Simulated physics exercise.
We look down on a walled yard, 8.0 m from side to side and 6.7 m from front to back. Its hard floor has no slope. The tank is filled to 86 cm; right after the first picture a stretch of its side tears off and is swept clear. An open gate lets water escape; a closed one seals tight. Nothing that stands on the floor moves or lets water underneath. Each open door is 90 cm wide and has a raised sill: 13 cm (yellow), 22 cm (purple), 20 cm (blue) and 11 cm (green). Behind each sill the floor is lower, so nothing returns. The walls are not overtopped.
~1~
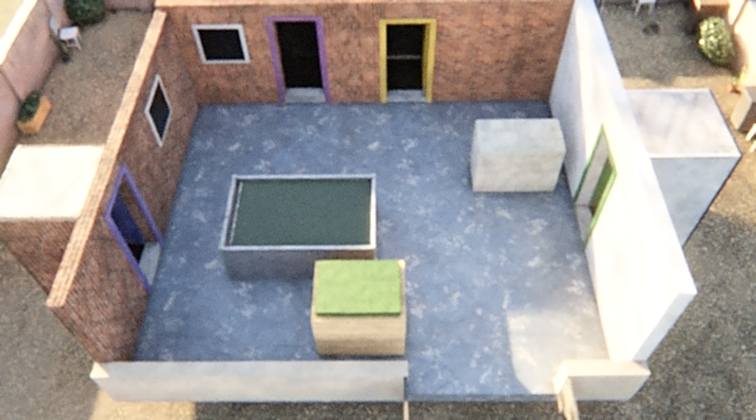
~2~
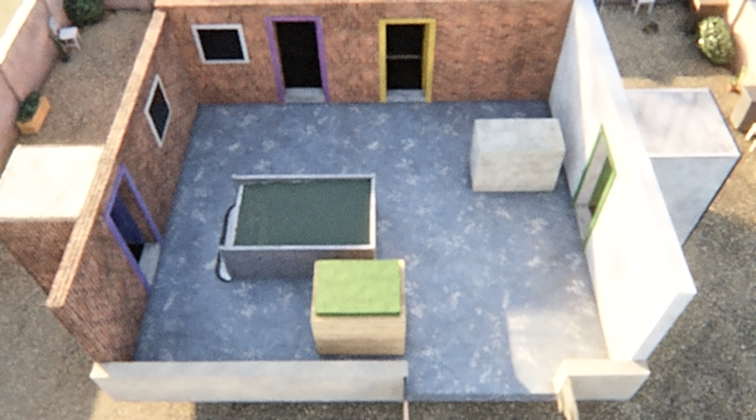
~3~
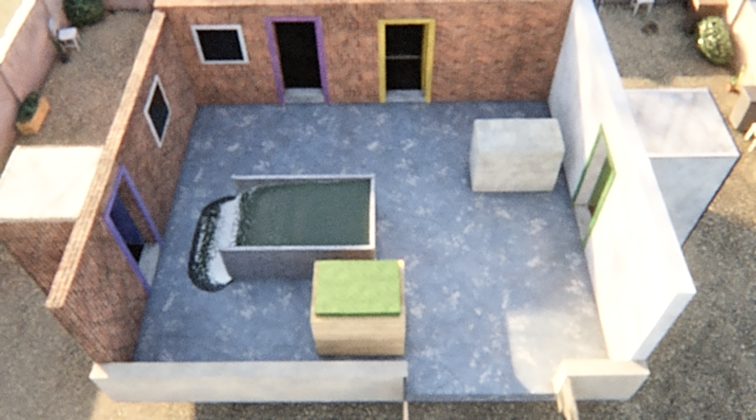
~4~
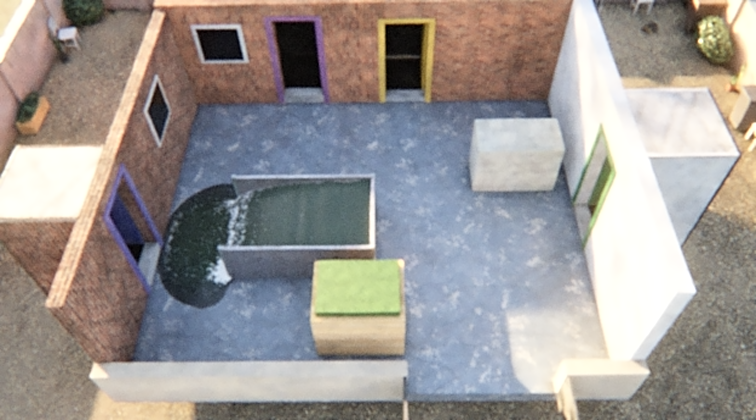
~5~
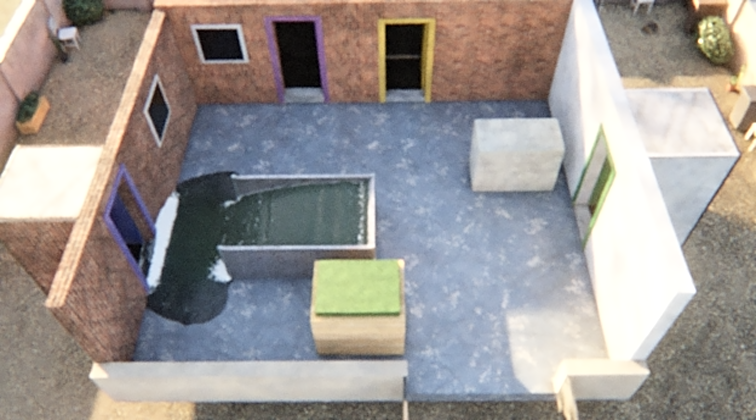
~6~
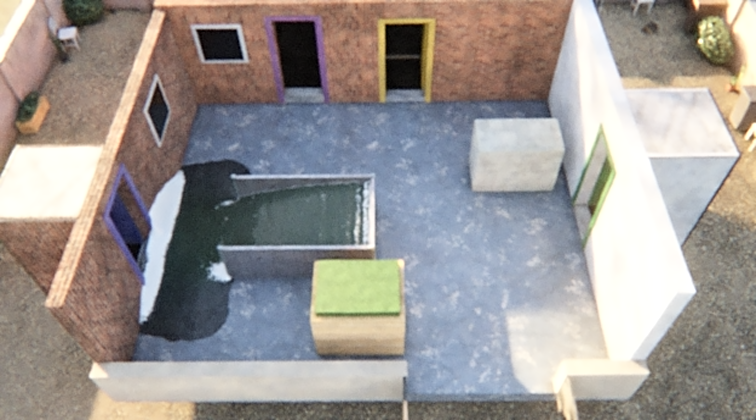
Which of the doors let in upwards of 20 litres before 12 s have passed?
Within that time: At the yellow door it stays under the limit; at the purple door it stays under the limit; at the blue door it exceeds the limit; at the green door it keeps below the limit.
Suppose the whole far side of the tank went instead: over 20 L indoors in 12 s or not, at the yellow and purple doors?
Against that limit: Yellow above, purple above.
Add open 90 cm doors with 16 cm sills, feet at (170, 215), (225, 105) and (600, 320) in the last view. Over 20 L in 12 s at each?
In turn: Over, past it, below.
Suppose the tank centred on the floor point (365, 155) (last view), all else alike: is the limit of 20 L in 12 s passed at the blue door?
Then: Blue not over.
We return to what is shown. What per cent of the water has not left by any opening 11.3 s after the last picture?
Some 82 per cent remains.
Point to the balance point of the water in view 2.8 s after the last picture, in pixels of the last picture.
Around (248, 230).
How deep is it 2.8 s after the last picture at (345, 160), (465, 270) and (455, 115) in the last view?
About 0, 0 and 0 cm.
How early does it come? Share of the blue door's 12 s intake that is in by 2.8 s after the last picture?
About 100 per cent.
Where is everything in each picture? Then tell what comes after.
The tank at (301, 213) is whole and still, 86 cm deep, in the first frame.
The front is at a hidden place, 0.9 m from the gap at (237, 233); 0.3 m2 of floor is under water; 86 cm left at the back of the tank, in the second frame.
The front is at (218, 203), 1.1 m from the gap at (236, 234); 1.3 m2 of floor is under water; 86 cm left at the back of the tank, in the third frame.
The front is at (184, 206), 1.5 m from the gap at (237, 235); 2.9 m2 of floor is under water; 86 cm left at the back of the tank, in the fourth frame.
The front is at (176, 190), 2.0 m from the gap at (237, 235); 4.3 m2 of floor is under water; 81 cm left at the back of the tank, in the fifth frame.
Water pours out at (237, 235) and has run 2.3 m, to (181, 170); typically 11 cm deep outside, 72 cm at the tank's back, in the sixth frame.
Then, 0.7 s after the last picture water covers 15 % of the floor and is deepest (55 cm) near (164, 238); yellow door not reached, purple door not reached, blue door 50 cm at the sill, 123 L in, green door not reached.
Then, 1.5 s after the last picture water covers 25 % of the floor and is deepest (48 cm) near (127, 381); yellow door not reached, purple door 2 cm at the sill, 0 L in, blue door 43 cm at the sill, 282 L in, green door not reached.
Then, 2.8 s after the last picture water covers 45 % of the floor and is deepest (33 cm) near (127, 381); yellow door 4 cm at the sill, 0 L in, purple door 15 cm at the sill, 0 L in, blue door 24 cm at the sill, 376 L in, green door not reached.
Then, 6.3 s after the last picture water covers 90 % of the floor and is deepest (15 cm) near (280, 380); yellow door 4 cm at the sill, 0 L in, purple door 7 cm at the sill, 0 L in, blue door 12 cm at the sill, 383 L in, green door 8 cm at the sill, 0 L in.
Then, 11.3 s after the last picture water covers 100 % of the floor and is deepest (9 cm) near (406, 192); yellow door 9 cm at the sill, 0 L in, purple door 5 cm at the sill, 0 L in, blue door 6 cm at the sill, 383 L in, green door 6 cm at the sill, 1 L in.
